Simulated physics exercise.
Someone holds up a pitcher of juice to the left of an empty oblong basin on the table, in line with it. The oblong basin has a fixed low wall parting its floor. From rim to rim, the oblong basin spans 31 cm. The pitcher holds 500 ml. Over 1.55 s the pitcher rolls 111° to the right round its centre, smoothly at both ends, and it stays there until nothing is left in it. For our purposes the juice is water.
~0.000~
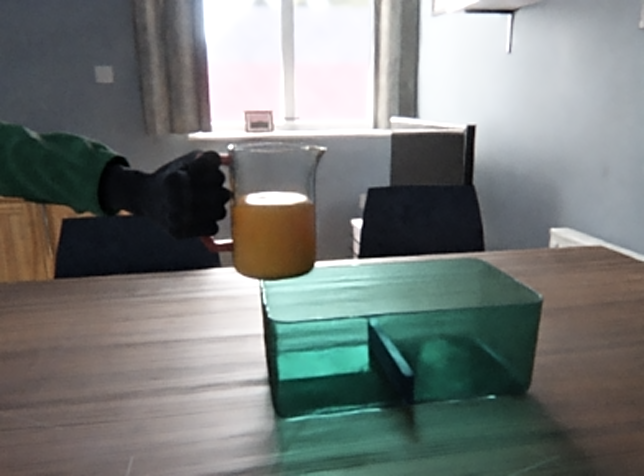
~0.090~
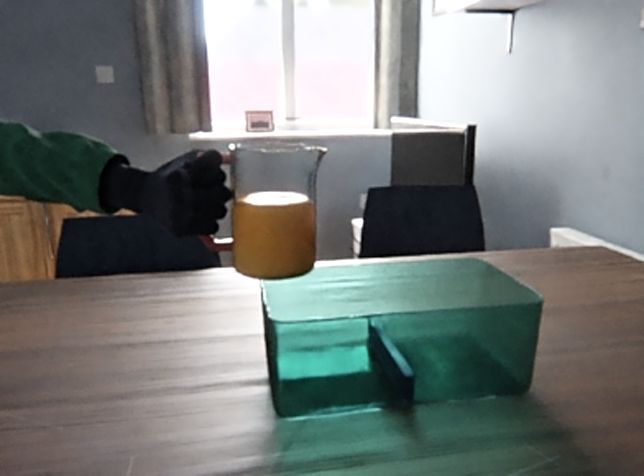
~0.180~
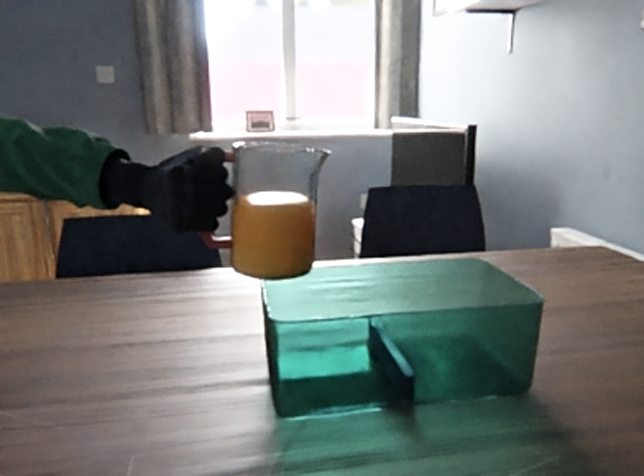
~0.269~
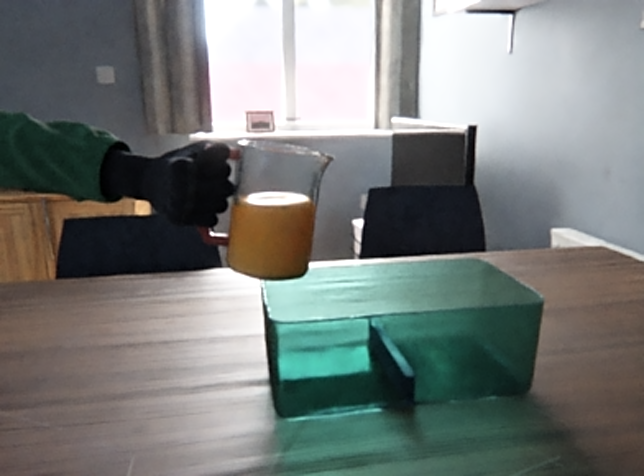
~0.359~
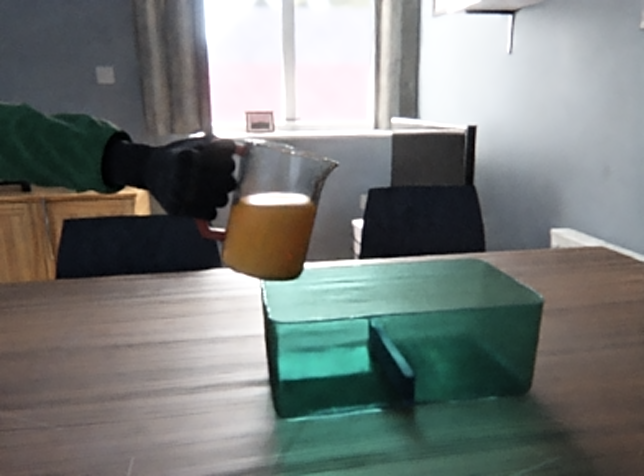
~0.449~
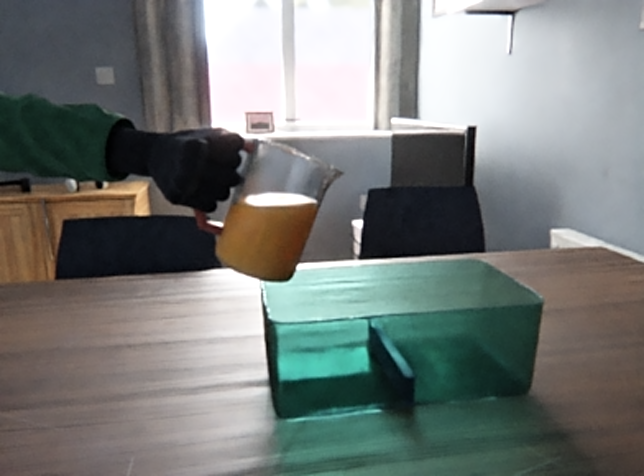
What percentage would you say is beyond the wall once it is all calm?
I would put it at about 34 per cent.
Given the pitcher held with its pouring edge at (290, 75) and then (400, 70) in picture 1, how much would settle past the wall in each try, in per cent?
5 and 85 %.
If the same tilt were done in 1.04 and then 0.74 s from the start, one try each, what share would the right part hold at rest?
Respectively 25 and 15 %.
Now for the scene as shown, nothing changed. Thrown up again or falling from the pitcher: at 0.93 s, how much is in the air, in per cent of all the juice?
Roughly 5 percent.
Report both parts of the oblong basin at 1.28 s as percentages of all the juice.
Near 26 on the left, 24 on the right.
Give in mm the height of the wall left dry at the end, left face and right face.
Roughly 22 mm on the left side and roughly 30 mm on the right.
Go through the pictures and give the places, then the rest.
In the first picture, tilt 0°; pouring edge (325, 148); surface from (234, 201) to (311, 198); the oblong basin's rim runs from (264, 296) to (510, 278); the wall's top is at (388, 345).
In the second picture, tilt 1°; pouring edge (327, 149); surface from (235, 201) to (311, 199).
In the third picture, tilt 4°; pouring edge (330, 151); surface from (235, 201) to (312, 198).
In the fourth picture, tilt 8°; pouring edge (334, 156); surface from (234, 202) to (313, 199).
In the fifth picture, tilt 14°; pouring edge (339, 163); surface from (234, 205) to (313, 199).
In the sixth picture, tilt 21°; pouring edge (343, 172); surface from (230, 210) to (316, 200).
By 0.93 s the tilt is 73° and 95 per cent is still to pour, 0 is left of the wall and 0 right of it.
By 1.28 s the tilt is 103° and 36 per cent is still to pour, 27 is left of the wall and 25 right of it.
By 1.65 s the tilt is 111° and 1 per cent is still to pour, 64 is left of the wall and 33 right of it.
By 2.05 s the tilt is 111° and 0 per cent is still to pour, 65 is left of the wall and 34 right of it.
At rest 65 per cent lies left of the wall, 34 right of it and 1 outside.
